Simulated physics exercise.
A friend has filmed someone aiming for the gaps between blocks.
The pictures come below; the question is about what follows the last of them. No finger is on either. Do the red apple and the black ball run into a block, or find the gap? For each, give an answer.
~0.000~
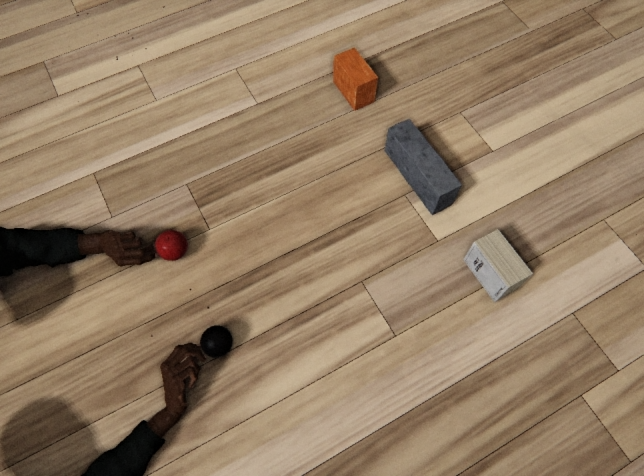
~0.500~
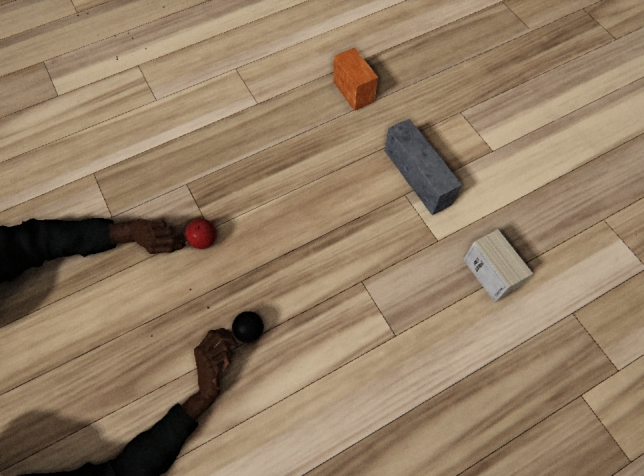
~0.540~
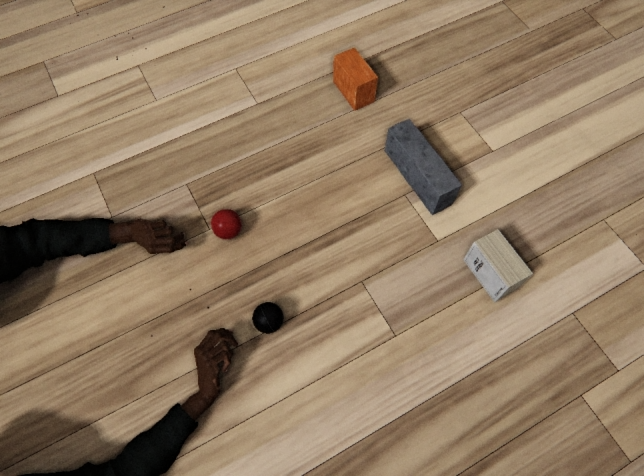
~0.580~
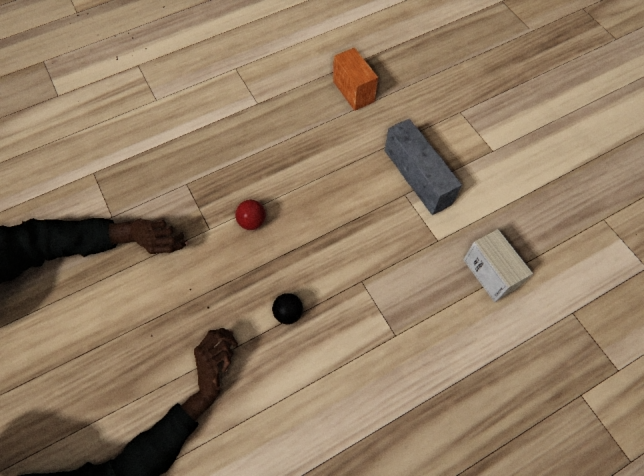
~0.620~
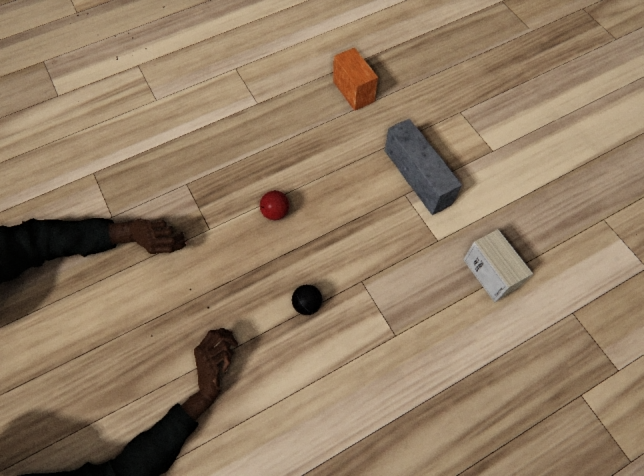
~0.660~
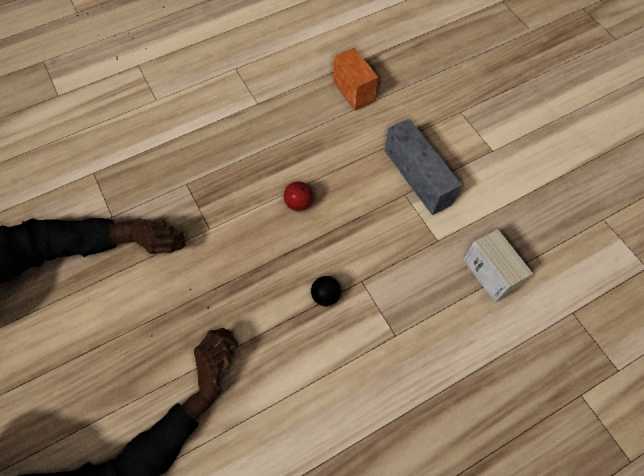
Here it is: The red apple runs into a block, the black ball finds the gap.
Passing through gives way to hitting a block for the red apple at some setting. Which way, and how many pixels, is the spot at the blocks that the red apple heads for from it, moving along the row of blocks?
Some 28 pixels, up.
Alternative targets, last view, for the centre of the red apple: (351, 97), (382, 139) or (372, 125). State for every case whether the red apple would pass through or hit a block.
Taking the aims in order, it is held back by a block; is held back by a block; goes between the blocks.
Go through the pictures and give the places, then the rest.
The first frame shows red apple (172, 246) under the hand; black ball (217, 342) under the hand; grey brick (421, 167).
The second frame shows red apple (201, 234); black ball (248, 327).
The third frame shows red apple (226, 224); black ball (268, 318).
The fourth frame shows red apple (251, 215); black ball (288, 309).
The fifth frame shows red apple (275, 205); black ball (307, 300).
The sixth frame shows red apple (298, 197); black ball (326, 291); white book (496, 266).
Around 1.26 s, red apple coming back near (352, 195); black ball heading on near (573, 177).
Finally (2.3 s), the red apple bounces off; the black ball rolls through.
